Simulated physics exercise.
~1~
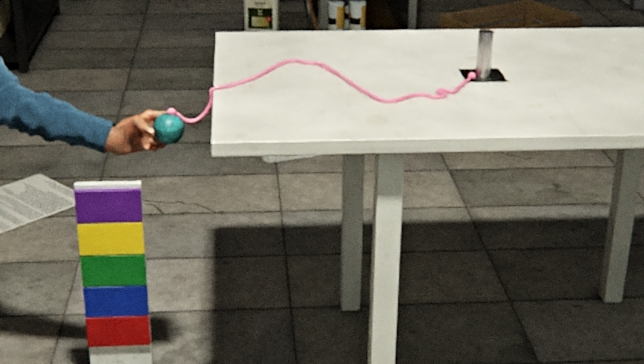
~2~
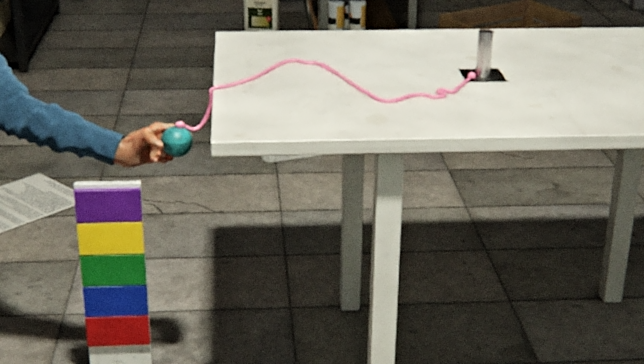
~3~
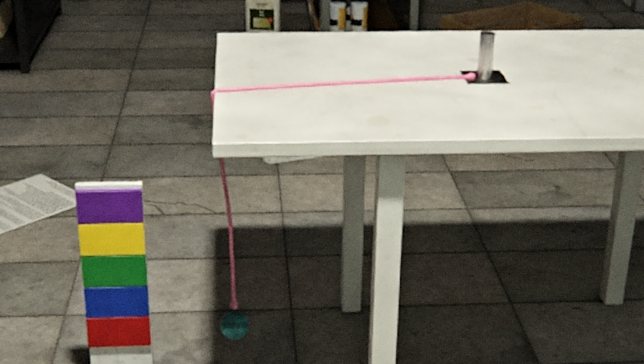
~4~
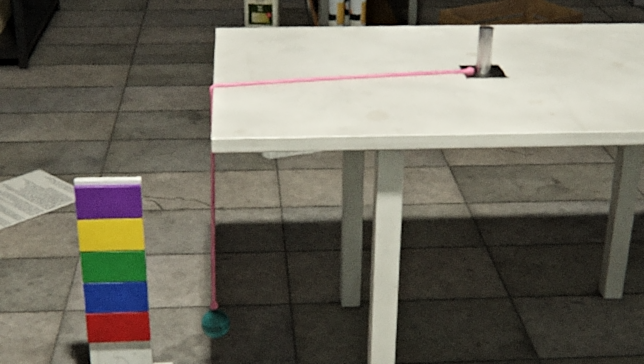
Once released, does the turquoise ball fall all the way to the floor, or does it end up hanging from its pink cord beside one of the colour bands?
It ends up hanging from its pink cord off the end of the table. Its middle is level with the red band.
